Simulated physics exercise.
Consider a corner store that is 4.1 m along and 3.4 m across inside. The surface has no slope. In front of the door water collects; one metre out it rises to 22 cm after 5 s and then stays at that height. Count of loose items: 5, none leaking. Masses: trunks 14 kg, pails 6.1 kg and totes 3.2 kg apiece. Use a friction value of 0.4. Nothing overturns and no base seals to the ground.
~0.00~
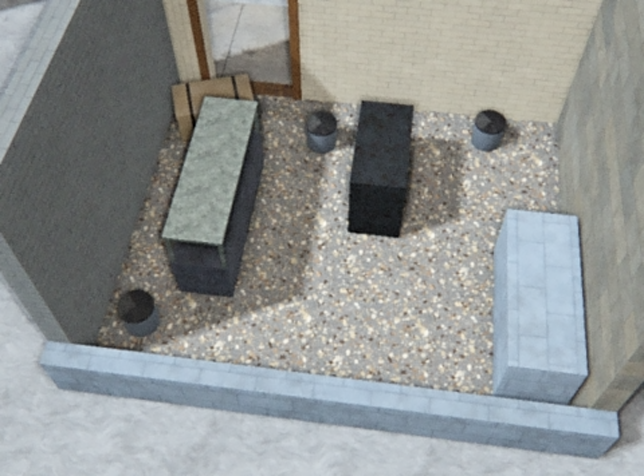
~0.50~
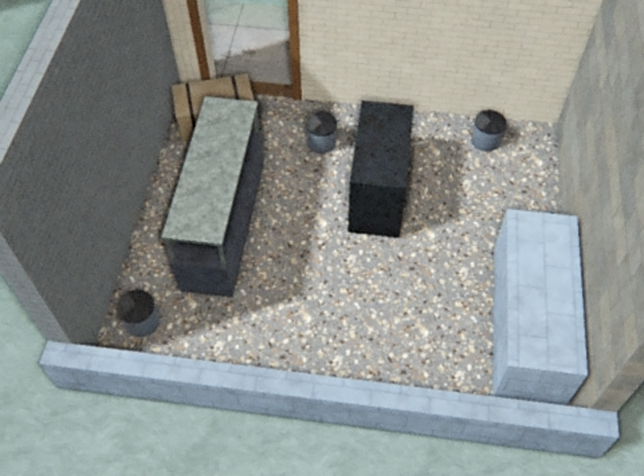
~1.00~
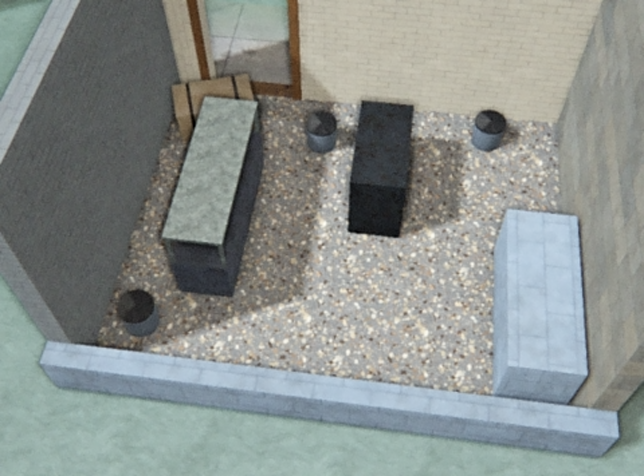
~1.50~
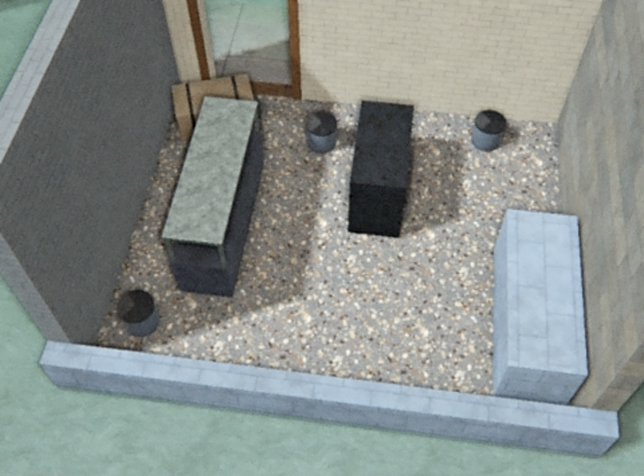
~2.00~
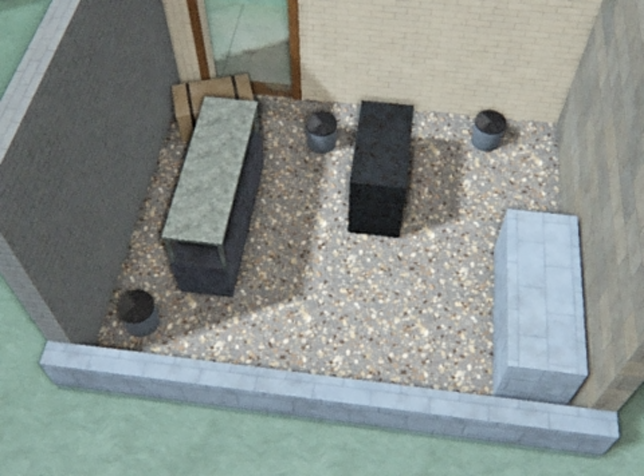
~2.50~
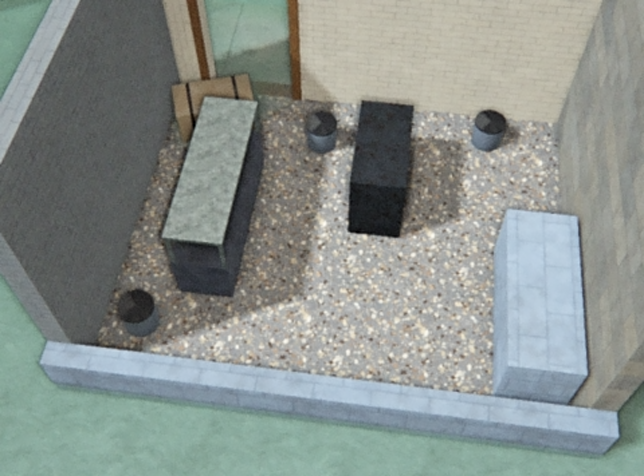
The clip opens on a view from above into a walled room with a speckled floor, blocky furniture and three dark round containers, with pale grey ground outside. Greenish water then covers the ground outside and gradually deepens in color, later tinting the doorway, while everything inside stays still.
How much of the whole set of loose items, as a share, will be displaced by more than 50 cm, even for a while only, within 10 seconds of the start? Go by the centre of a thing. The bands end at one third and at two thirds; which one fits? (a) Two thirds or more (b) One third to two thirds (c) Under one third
b, one third to two thirds.
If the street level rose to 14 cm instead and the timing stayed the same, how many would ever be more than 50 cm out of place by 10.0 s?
With that change, 0 of them.
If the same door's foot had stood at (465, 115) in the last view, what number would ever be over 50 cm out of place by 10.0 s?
You'd get 2 in that case.
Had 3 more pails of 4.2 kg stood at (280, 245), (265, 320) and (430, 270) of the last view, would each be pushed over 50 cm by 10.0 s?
Taking them in order, the first is beyond that distance, the second is within that distance and the third is within that distance.
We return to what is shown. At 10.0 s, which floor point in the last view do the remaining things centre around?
Close to (345, 175).
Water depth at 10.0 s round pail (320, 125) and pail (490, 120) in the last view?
Roughly 5 and 3 cm.
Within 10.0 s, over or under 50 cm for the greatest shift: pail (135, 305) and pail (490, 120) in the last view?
The first is beyond the limit and the second is within the limit.
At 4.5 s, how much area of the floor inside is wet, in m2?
About 3.5 m2.
After 3.5 s 0 of 5 are over 50 cm from their spots; 0 afloat.
After 4.5 s 0 of 5 are over 50 cm from their spots; 1 afloat.
After 7.0 s 0 of 5 are over 50 cm from their spots; 1 afloat.
After 10.0 s 1 of 5 are over 50 cm from their spots, and 2 have been at some point; 2 afloat.
